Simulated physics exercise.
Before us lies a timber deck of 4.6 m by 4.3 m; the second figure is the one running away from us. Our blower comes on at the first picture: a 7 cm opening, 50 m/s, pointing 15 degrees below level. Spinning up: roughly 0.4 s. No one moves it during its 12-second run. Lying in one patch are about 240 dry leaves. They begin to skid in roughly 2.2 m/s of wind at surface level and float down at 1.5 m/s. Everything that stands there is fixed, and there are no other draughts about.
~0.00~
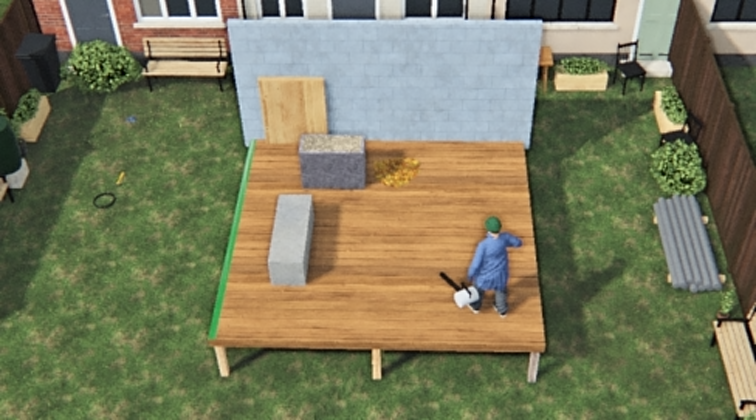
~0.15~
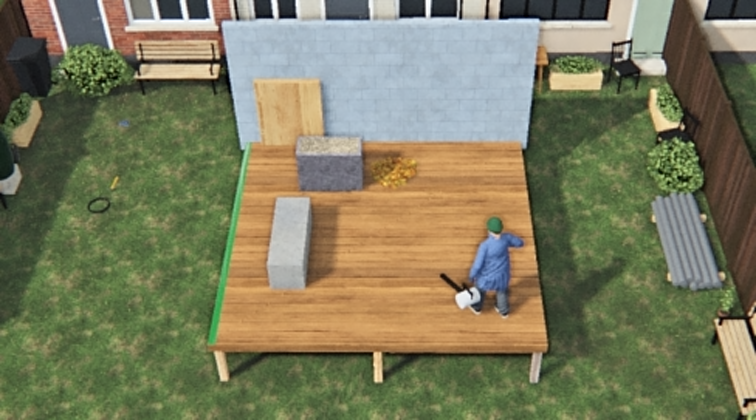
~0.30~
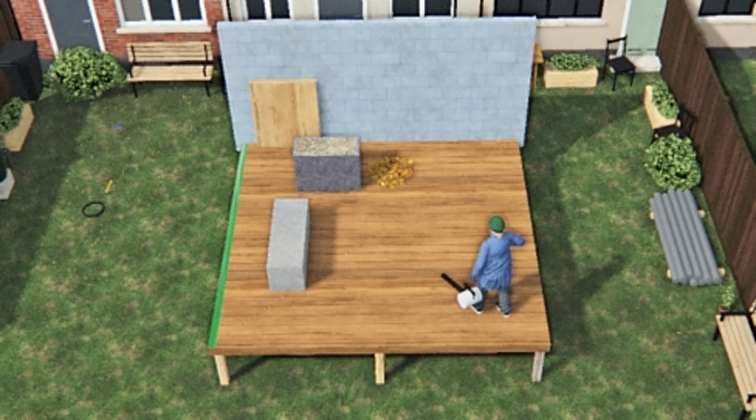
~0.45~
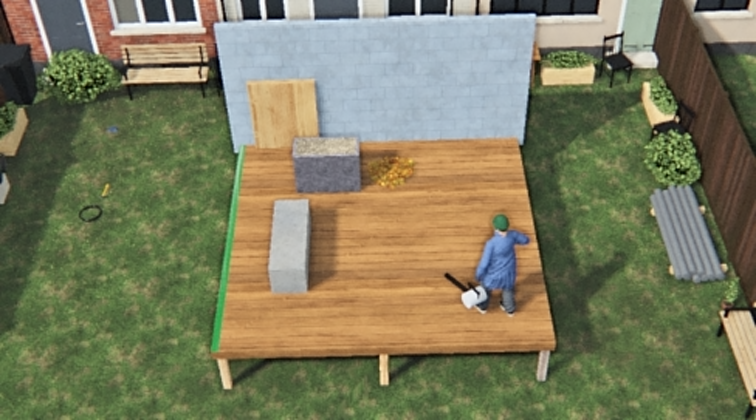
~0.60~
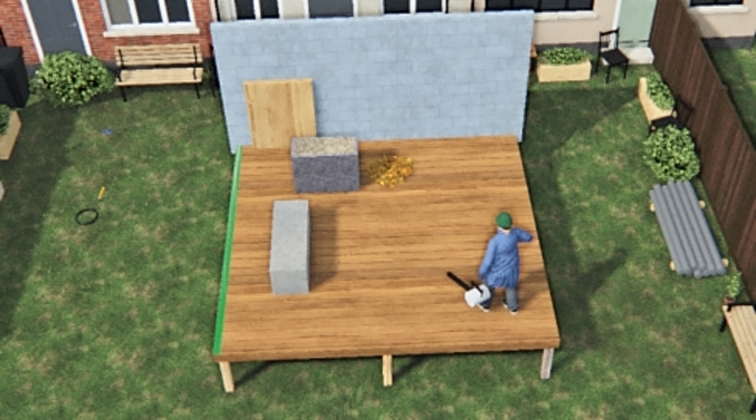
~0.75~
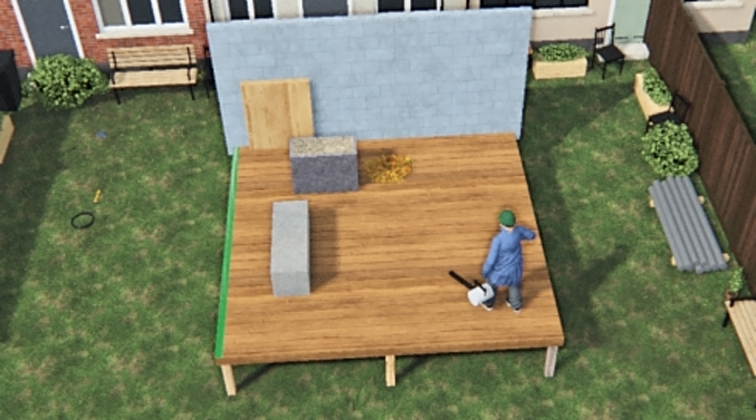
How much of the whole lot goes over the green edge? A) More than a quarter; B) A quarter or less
A quarter or less (B).
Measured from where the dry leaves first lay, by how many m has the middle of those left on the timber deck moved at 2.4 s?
About 0.8 m.
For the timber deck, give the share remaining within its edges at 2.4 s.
Some 100 percent are still there.
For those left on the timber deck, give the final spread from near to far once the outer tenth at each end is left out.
I'd put it at around 0.0 m.
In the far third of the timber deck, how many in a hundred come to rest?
I'd put it at about 100 percent.
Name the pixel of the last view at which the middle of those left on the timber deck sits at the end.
Their middle sits at about (384, 138) in the last picture.
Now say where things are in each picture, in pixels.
The middle of the dry leaves is near (398, 172), none has stirred yet and the mouth of the blower is at (442, 274), in the first picture.
The middle of the dry leaves is near (396, 170), none has stirred yet and the green edge is centred on (229, 232), in the second picture.
The middle of the dry leaves is near (393, 170), none has stirred yet, the top of a planter is at (326, 146) and the top of a screen is at (282, 81), in the third picture.
The middle of the dry leaves is near (393, 170) and none has stirred yet, in the fourth picture.
The middle of the dry leaves is near (392, 169) and none has stirred yet, in the fifth picture.
The middle of the dry leaves is near (390, 171) and about 5 % have left their places, in the sixth picture.
After 2.4 s the count stands so, 0 % are over the green edge; the middle of those still in play is near (380, 140).
After 3.8 s the count stands so, 0 % are over the green edge; the middle of those still in play is near (381, 137).
After 6.6 s the count stands so, 0 % are over the green edge; the middle of those still in play is near (383, 139).
After 12.0 s, at the end, 0 % are over the green edge; the middle of those still in play is near (384, 138).
